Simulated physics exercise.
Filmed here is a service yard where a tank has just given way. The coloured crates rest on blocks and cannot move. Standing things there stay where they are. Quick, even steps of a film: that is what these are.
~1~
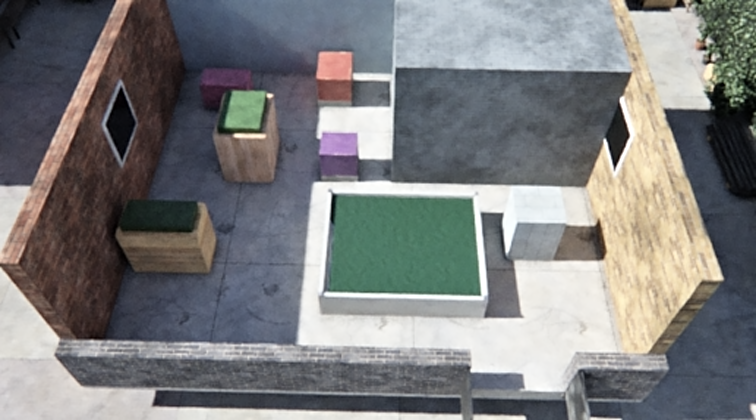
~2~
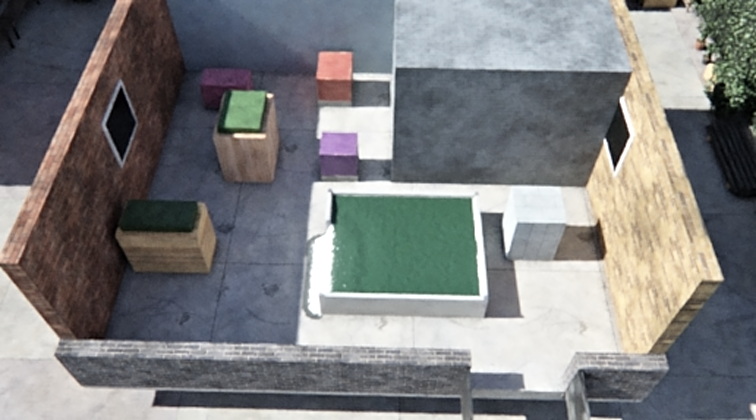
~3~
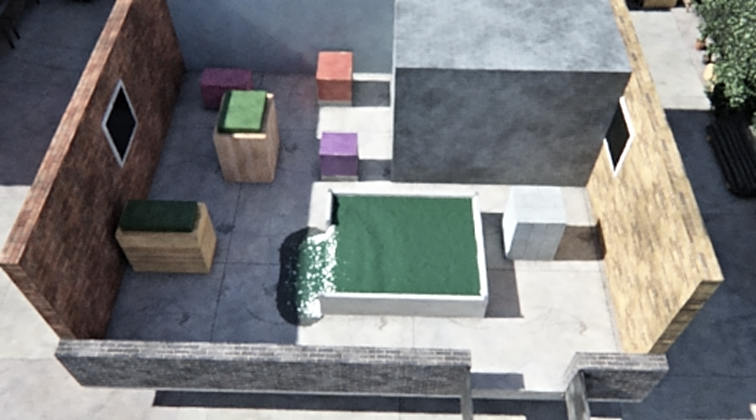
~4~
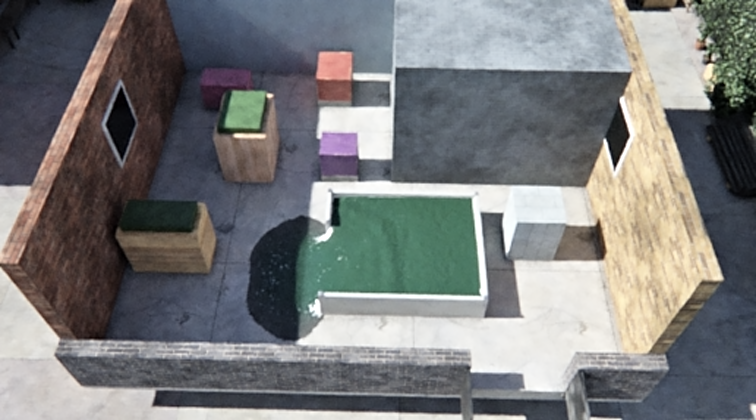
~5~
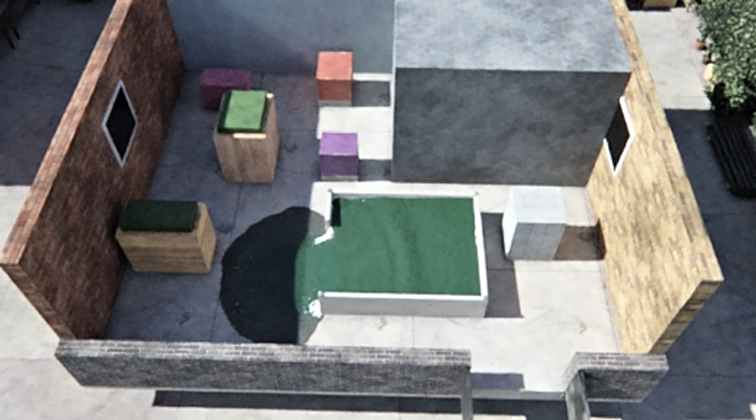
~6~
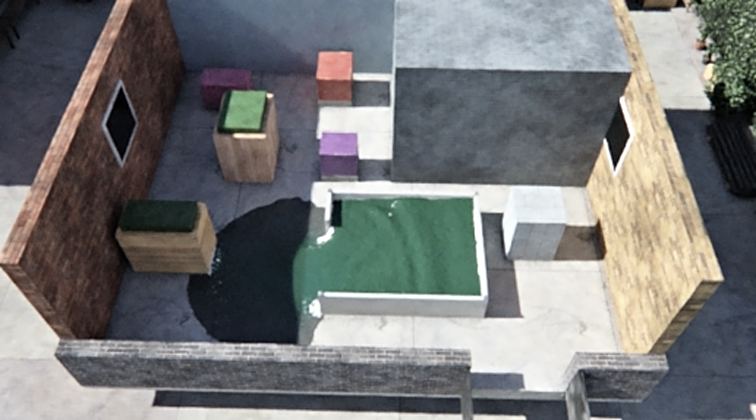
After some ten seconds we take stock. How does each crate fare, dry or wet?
At the end, the pink crate gets caught by the water. The red crate doesn't get caught by the water. The purple crate doesn't get caught by the water.
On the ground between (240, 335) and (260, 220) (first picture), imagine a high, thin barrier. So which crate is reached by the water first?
The crate marked purple is first.
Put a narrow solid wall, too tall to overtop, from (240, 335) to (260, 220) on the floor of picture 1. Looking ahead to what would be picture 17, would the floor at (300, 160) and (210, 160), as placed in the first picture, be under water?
As listed: Flooded, clear.
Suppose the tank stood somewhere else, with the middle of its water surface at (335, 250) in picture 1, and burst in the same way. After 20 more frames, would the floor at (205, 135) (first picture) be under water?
That spot: Swamped.
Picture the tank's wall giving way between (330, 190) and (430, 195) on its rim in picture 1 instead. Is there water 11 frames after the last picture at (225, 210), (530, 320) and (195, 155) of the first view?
Okay, the first is waterlogged, the next is left untouched, and the last is left untouched.
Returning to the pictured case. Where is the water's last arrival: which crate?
The one in red.
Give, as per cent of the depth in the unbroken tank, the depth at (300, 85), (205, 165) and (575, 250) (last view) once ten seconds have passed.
Readings in sequence: 16, 10, 6 percent.
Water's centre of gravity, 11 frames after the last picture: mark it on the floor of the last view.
About (311, 273) in the last view.
A moment on, water covers 25 % of the floor; the pink crate not reached, the red crate not reached, the purple crate not reached.
Next, water covers 30 % of the floor; the pink crate not reached, the red crate not reached, the purple crate not reached.
Then, water covers 40 % of the floor; the pink crate water round its plinth, the red crate not reached, the purple crate water round its plinth.
Later, water covers 65 % of the floor; the pink crate water round its plinth, the red crate water round its plinth, the purple crate water round its plinth.
In the end, water covers 95 % of the floor; the pink crate was topped, the red crate stayed above the water, the purple crate stayed above the water.
